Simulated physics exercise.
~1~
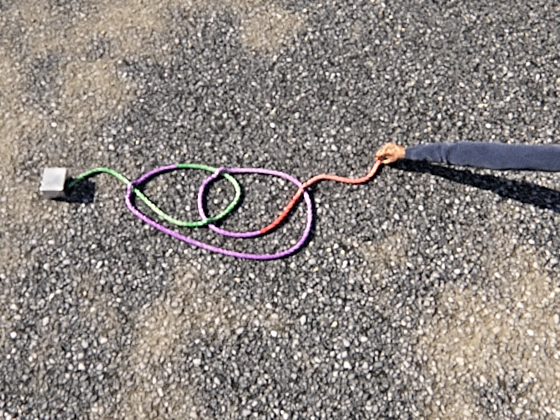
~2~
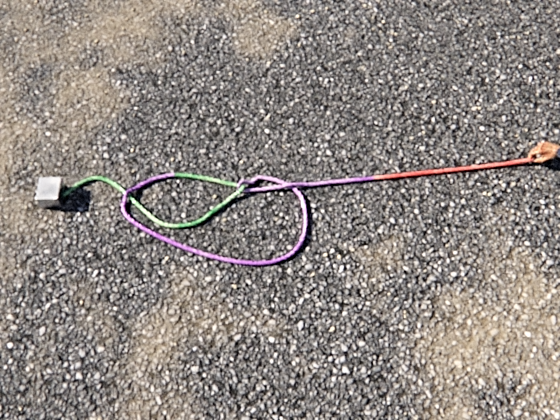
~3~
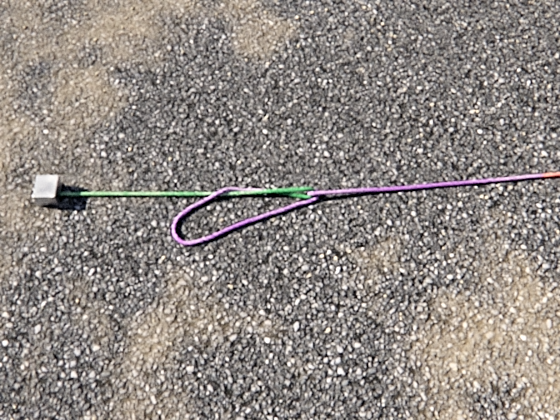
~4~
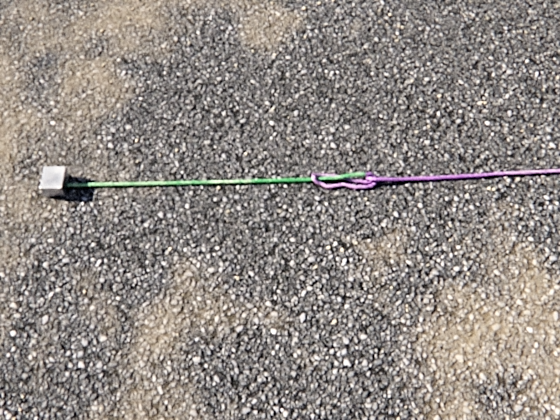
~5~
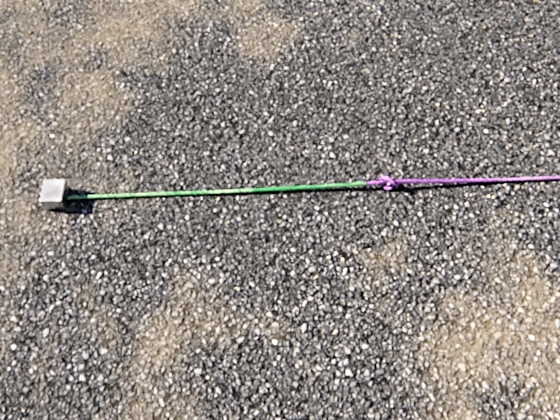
On a yard of rough grey gravel with sandy patches, seen from above by a slightly swaying camera, a rope lies in loose, overlapping loops. Its green left end is fixed to a small pale block, its middle is purple, and its orange-red right end is held by a hand on a dark-sleeved arm. The hand pulls that end away to the right and passes out of view, straightening the rope behind it. The loops narrow into one slim loop, then shrink to a small tangle. Finally the rope stretches taut, with a tight knot jammed where green meets purple.
